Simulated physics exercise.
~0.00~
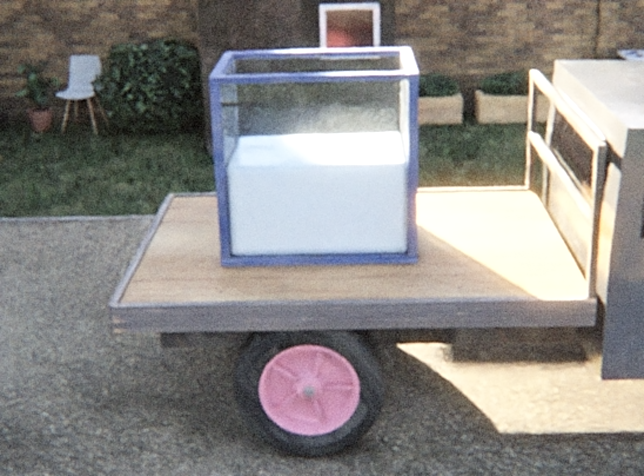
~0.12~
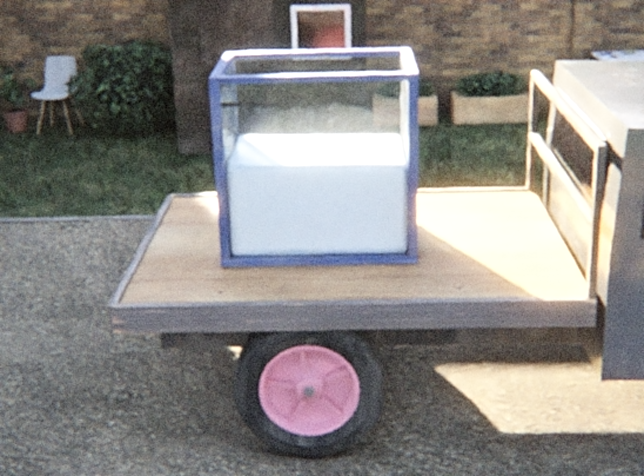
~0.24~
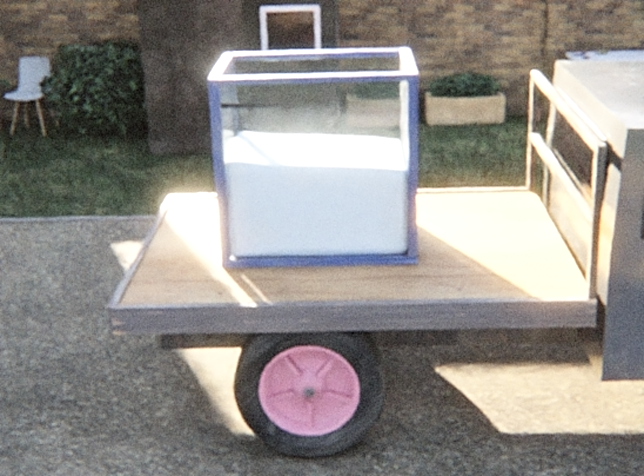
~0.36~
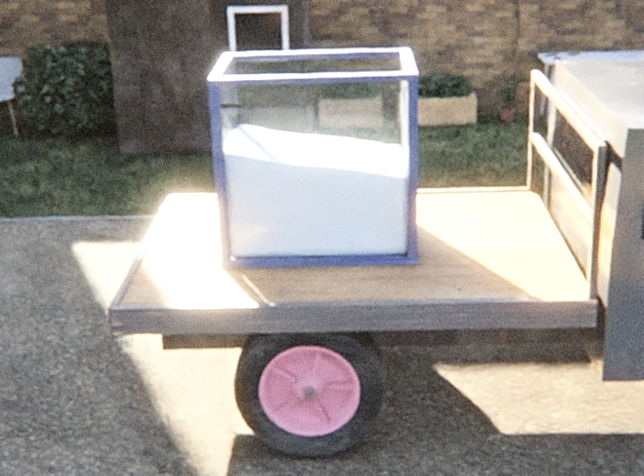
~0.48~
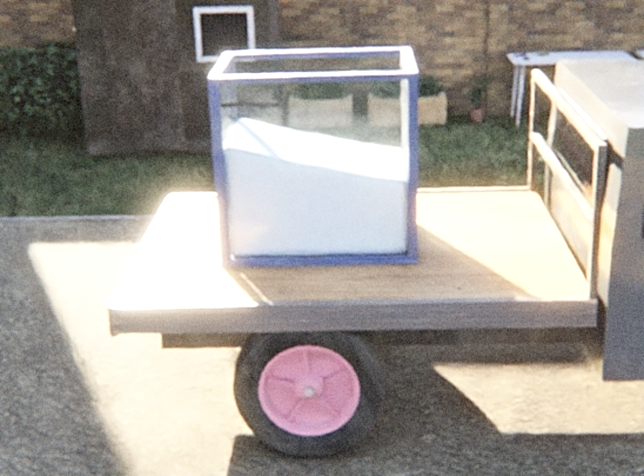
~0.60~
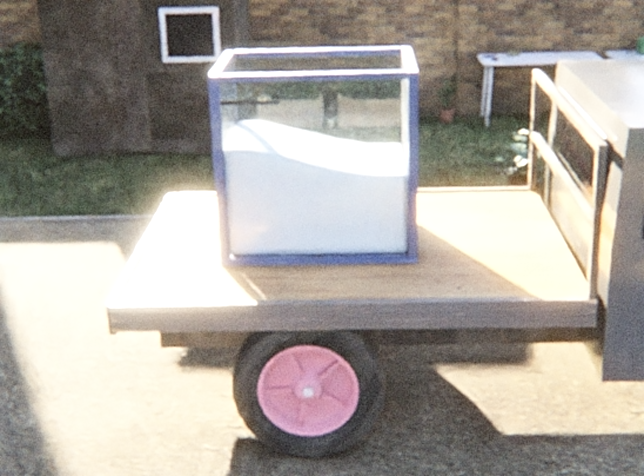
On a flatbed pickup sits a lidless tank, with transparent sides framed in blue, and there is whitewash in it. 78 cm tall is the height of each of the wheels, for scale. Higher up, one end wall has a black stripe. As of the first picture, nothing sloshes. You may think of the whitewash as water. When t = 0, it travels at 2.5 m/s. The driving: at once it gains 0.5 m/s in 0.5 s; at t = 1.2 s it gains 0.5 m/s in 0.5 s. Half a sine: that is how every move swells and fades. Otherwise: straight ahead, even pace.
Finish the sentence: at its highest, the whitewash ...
At its highest it remains below the mark.
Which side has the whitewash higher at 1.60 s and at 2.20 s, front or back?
Heap position: Aft end, then fore end.
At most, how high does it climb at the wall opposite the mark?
I'd put the peak close to 70 cm.
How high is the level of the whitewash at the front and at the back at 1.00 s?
Front level 58 cm, back level 42 cm.
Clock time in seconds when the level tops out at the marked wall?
About 1.7 seconds.
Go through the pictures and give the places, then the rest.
In the first frame, level at the front (393, 160); level at the back (241, 163); still flat; the front is on the right, levels are read along the near wall; the black line, on the back wall, is at (241, 104); a wheel hub at (309, 395).
In the second frame, level at the front (393, 160); level at the back (241, 163); still flat.
In the third frame, level at the front (392, 164); level at the back (241, 161); rising 2° towards the back.
In the fourth frame, level at the front (393, 174); level at the back (240, 151); rising 10° towards the back.
In the fifth frame, level at the front (393, 177); level at the back (240, 145); rising 14° towards the back.
In the sixth frame, level at the front (393, 174); level at the back (240, 146); rising 12° towards the back; a wheel hub at (308, 396).
After 1.00 s front 58 cm, middle 49 cm, back 43 cm above the floor; no loss so far.
After 1.60 s front 38 cm, middle 48 cm, back 67 cm above the floor; no loss so far.
After 2.20 s front 66 cm, middle 47 cm, back 39 cm above the floor; no loss so far.
After 4.68 s the waves are smaller; the highest at the back wall was 72 cm, at 1.70 s, against a line at 83 cm.
